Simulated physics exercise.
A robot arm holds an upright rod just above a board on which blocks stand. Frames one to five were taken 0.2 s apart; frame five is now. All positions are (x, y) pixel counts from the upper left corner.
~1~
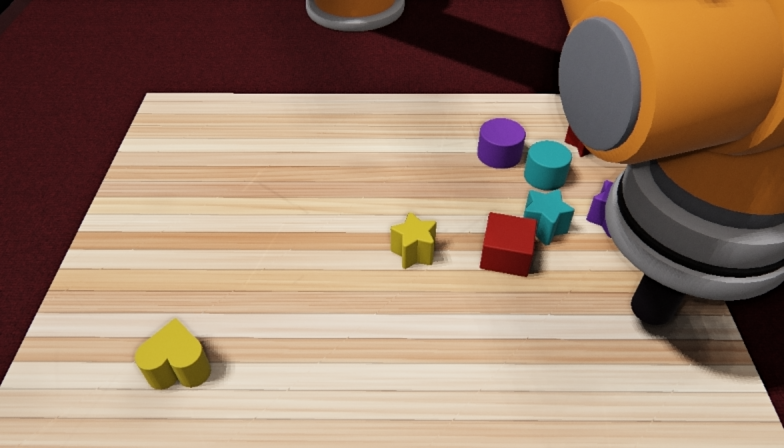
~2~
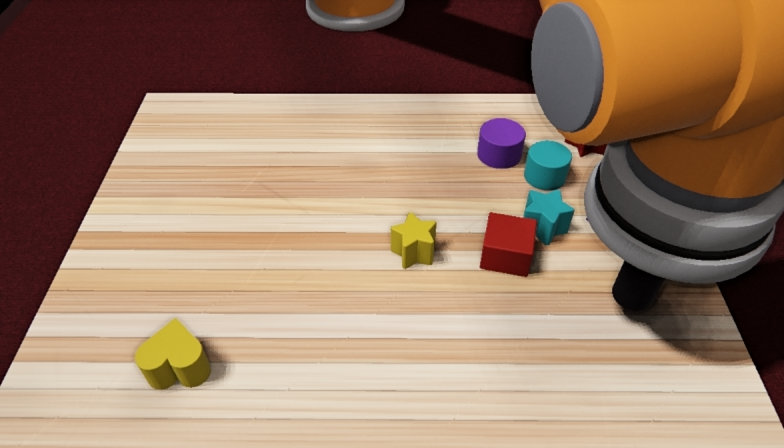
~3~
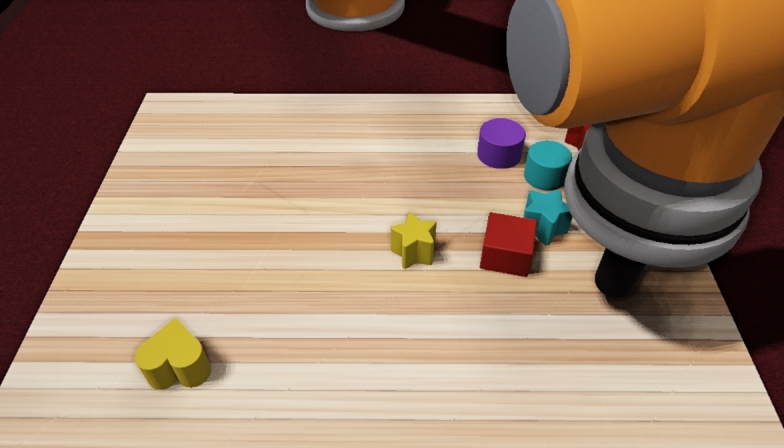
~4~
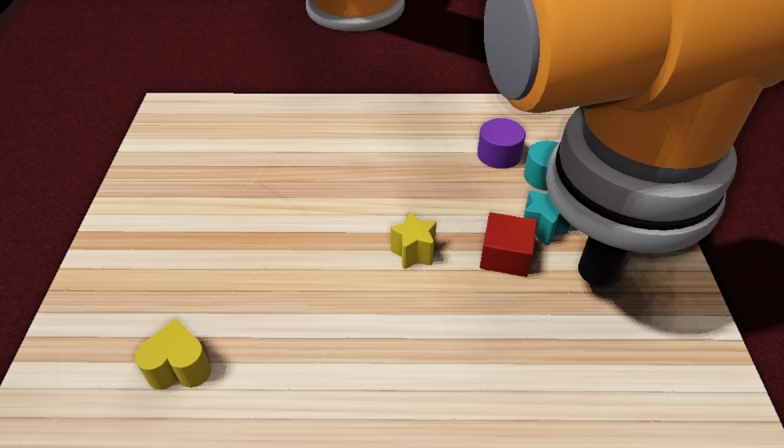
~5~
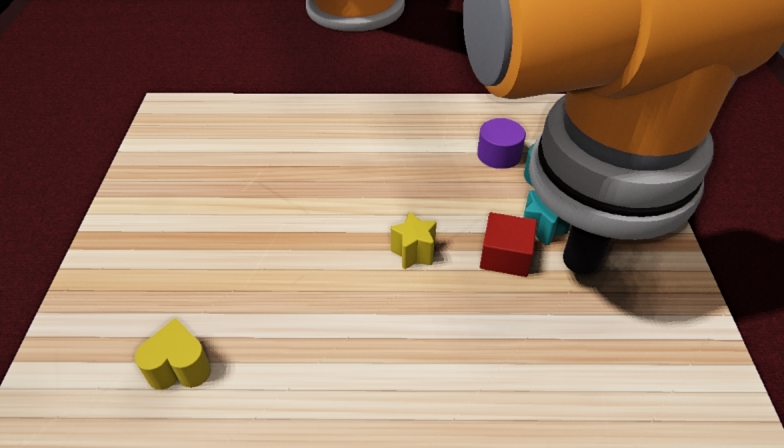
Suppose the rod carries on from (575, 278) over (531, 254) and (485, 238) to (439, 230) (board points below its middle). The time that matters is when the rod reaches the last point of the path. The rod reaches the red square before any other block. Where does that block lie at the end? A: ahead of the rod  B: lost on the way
The one that fits is A, ahead of the rod.
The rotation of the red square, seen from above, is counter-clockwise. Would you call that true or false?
That is true.
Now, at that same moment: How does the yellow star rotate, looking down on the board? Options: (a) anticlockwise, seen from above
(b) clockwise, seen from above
That would be a.
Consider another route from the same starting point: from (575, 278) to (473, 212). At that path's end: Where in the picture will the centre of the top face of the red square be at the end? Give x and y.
Expect it around (466, 219).
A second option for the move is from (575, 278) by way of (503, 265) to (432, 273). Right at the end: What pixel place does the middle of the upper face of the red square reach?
I'd place it at (455, 214), taking the centre of its top.
On the path given first. One third of the way, rod at (535, 238); red square at (493, 226).
Two thirds of the way, rod at (488, 222); yellow star at (406, 229), turned 20° anticlockwise; red square at (446, 214), turned 25° anticlockwise.
At the end, rod at (440, 213); yellow star at (364, 234), turned 35° anticlockwise; red square at (398, 211), turned 40° anticlockwise; turquoise star in place.
